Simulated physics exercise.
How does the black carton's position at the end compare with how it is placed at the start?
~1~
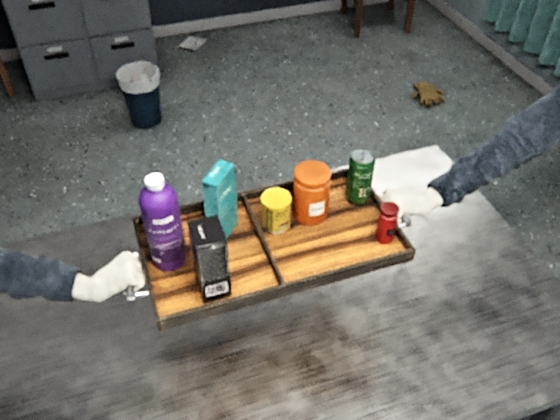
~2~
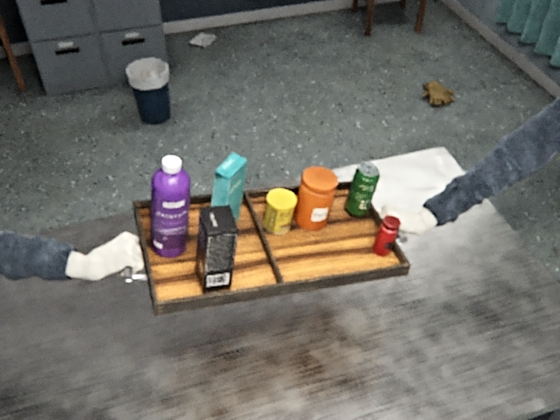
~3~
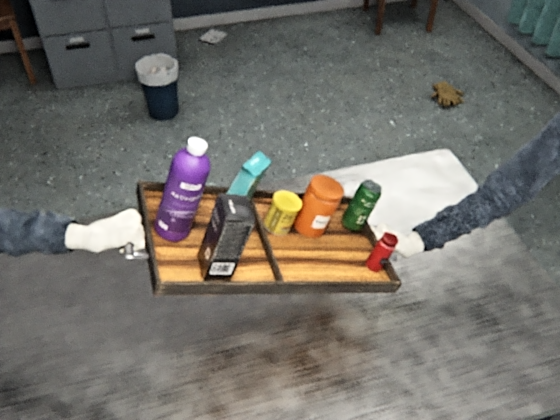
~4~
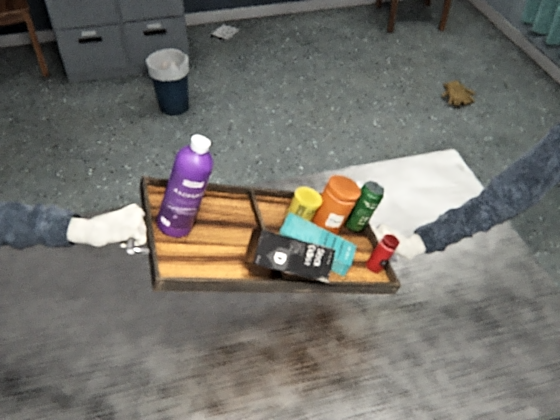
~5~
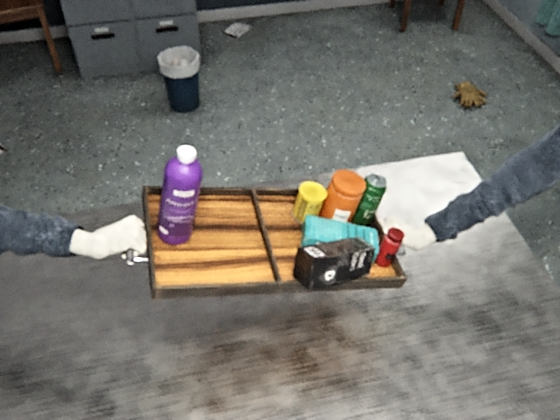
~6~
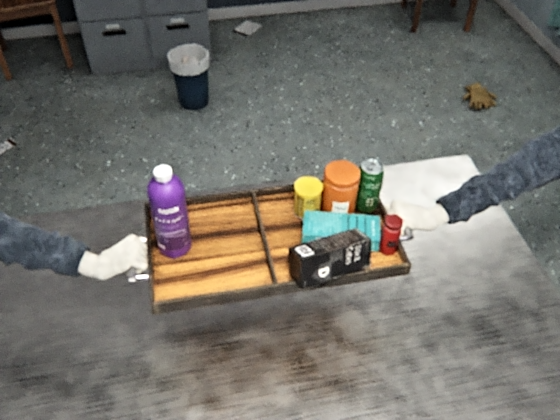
At the start the black carton stands upright on the tray, but at the end it is lying on its side.
